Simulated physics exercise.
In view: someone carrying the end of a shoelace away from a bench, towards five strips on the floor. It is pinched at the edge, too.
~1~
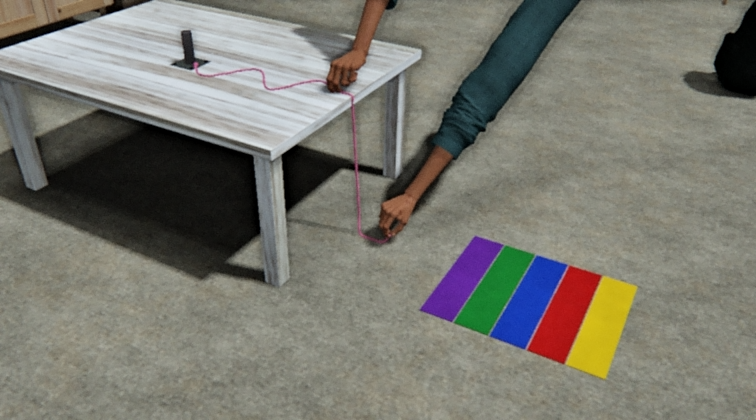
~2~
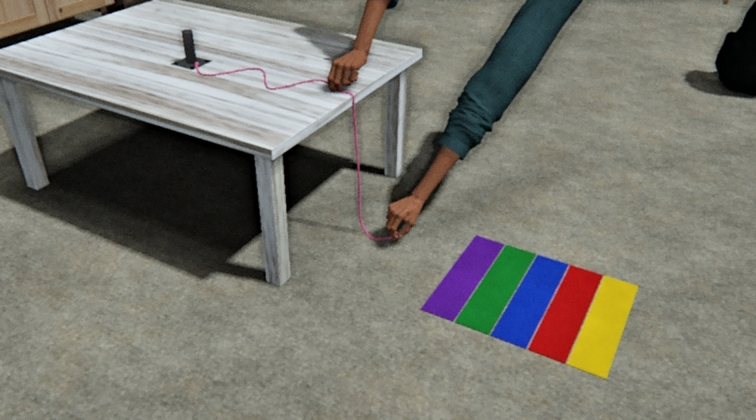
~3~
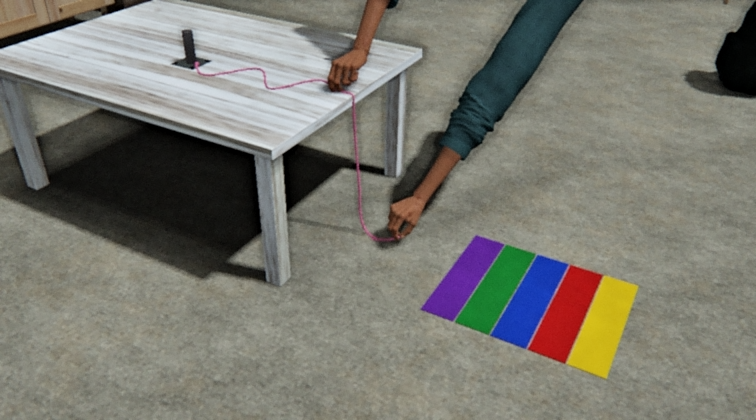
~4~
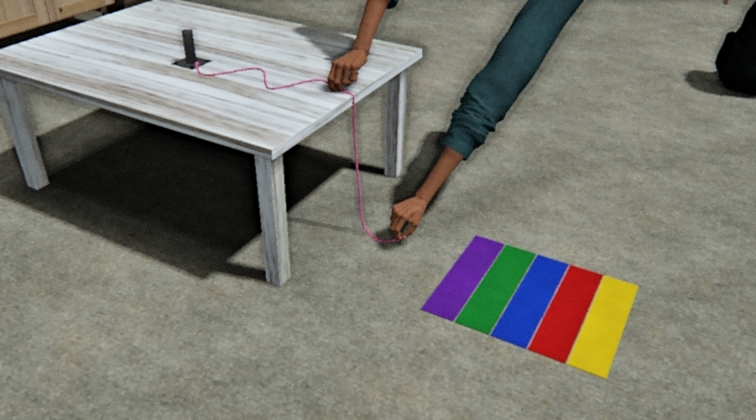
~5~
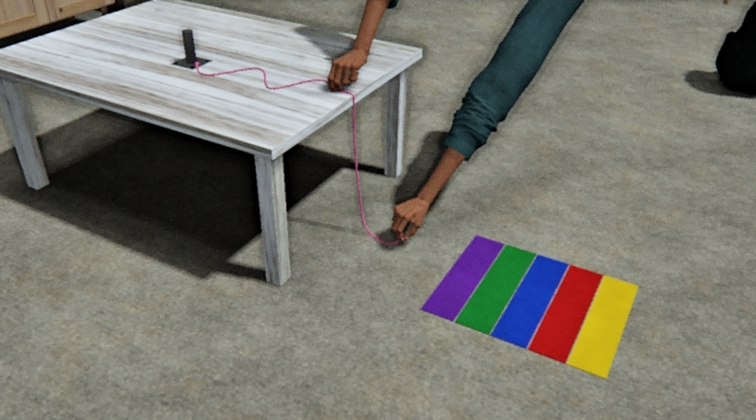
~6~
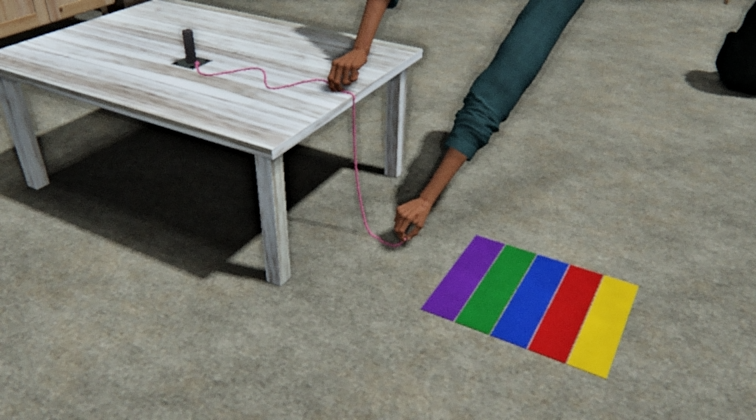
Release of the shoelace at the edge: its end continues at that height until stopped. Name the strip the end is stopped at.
Red.
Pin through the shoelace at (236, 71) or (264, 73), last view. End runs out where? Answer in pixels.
Try one ends near (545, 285), try two near (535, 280).
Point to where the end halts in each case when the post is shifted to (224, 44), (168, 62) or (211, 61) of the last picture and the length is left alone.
Per try, approx.: (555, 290); (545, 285); (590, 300).
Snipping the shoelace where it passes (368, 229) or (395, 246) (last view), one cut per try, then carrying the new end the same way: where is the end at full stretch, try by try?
It ends up at (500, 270) the first time and at (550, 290) the second.
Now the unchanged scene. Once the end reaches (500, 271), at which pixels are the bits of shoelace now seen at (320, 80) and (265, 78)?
At (355, 118), then (293, 85).
Soon after, end near (500, 271); over green.
Then, end near (545, 285); over blue.
At full stretch, end near (572, 294); over red. It halts on the red strip.
